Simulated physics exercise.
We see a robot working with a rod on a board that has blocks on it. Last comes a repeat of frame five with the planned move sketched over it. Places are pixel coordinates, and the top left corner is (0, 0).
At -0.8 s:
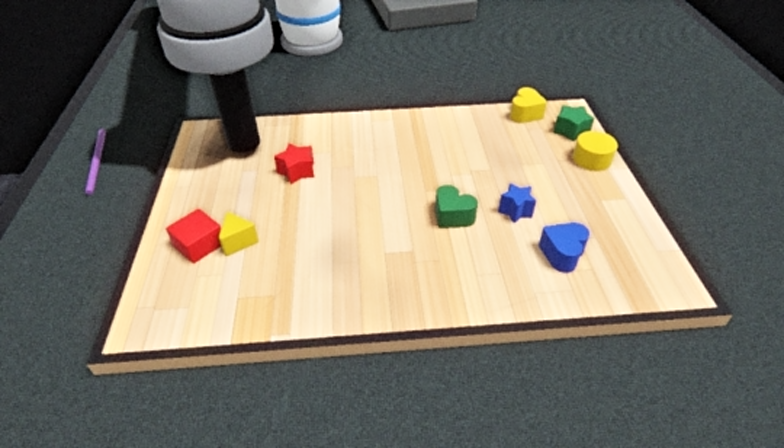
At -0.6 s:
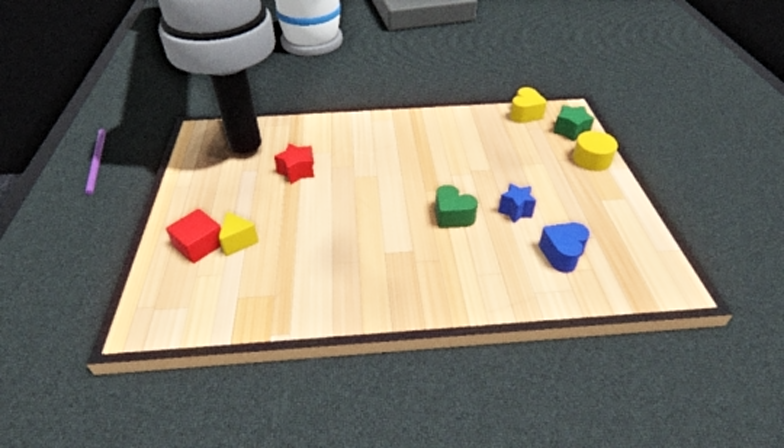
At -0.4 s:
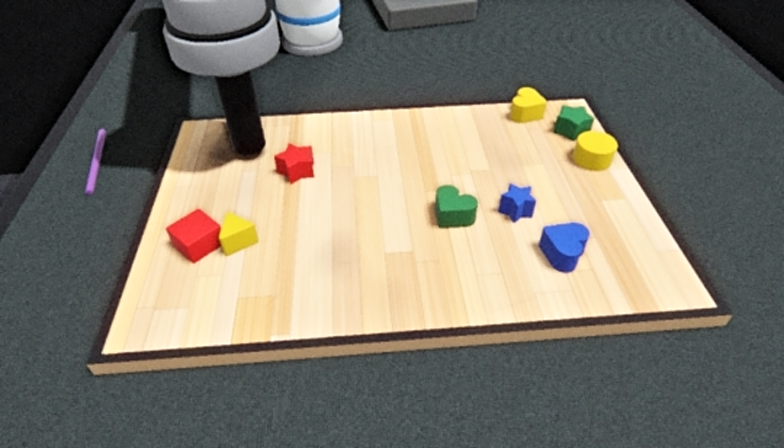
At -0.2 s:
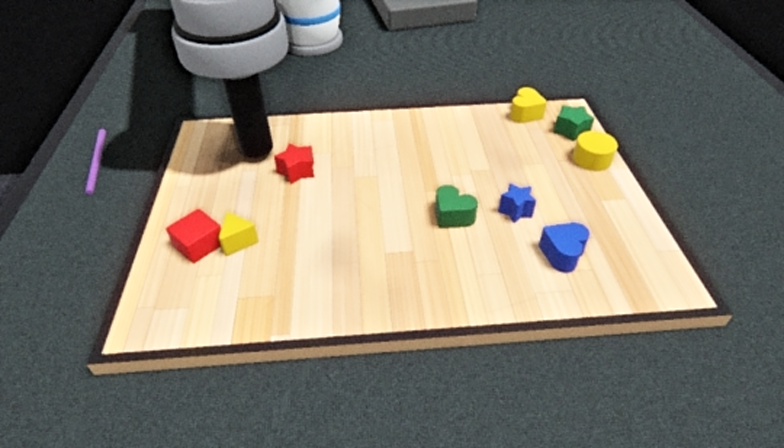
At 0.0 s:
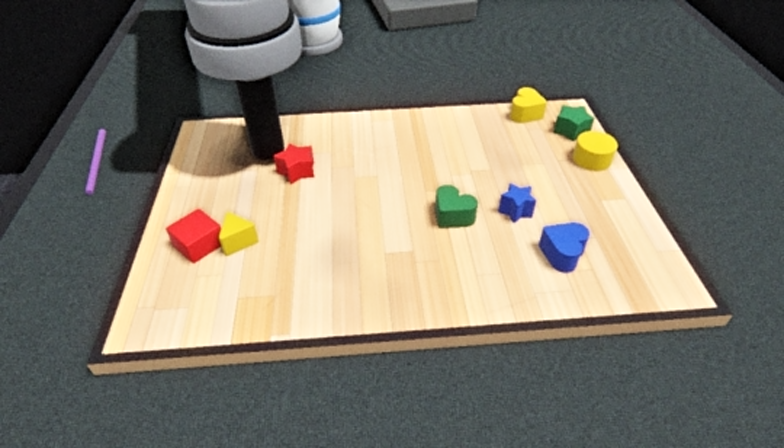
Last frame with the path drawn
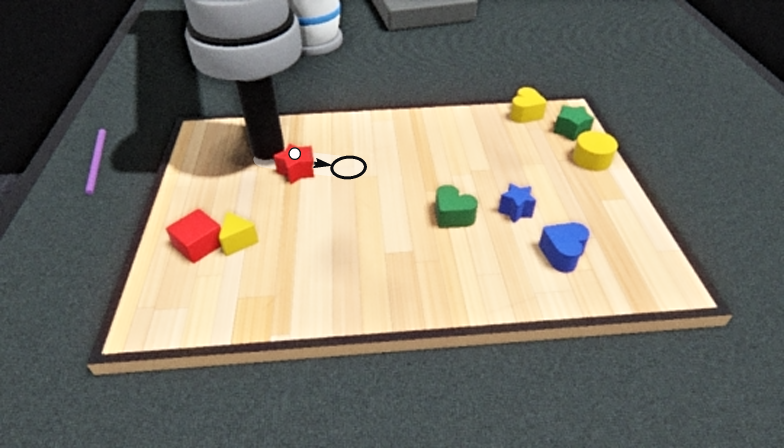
In the video, a robot's black rod stands near the upper left of a wooden board scattered with colored blocks, then moves slightly right and a little downward, closer to the red star-shaped block, while the blocks stay still.
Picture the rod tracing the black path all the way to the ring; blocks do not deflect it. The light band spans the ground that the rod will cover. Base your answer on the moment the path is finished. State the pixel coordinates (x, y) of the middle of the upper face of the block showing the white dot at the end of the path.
The centre of its top face lies at (325, 168).
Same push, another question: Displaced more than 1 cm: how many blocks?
The count will be 1.
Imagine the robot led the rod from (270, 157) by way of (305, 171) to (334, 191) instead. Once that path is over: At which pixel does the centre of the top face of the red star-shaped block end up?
Roughly at (357, 186).
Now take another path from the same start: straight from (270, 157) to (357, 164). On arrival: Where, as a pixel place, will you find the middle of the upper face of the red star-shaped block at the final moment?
Its top centre lands on (317, 163).
The drawn path runs from (270, 157) to (349, 167); the dot is on the red star-shaped block.
On the path given first. One third of the way, rod (295, 154); red star-shaped block (308, 159), turned 25° clockwise.
Two thirds of the way, rod (322, 157); red star-shaped block (321, 166), turned 55° clockwise.
At the end, rod (348, 160); red star-shaped block (325, 168), turned 80° clockwise.
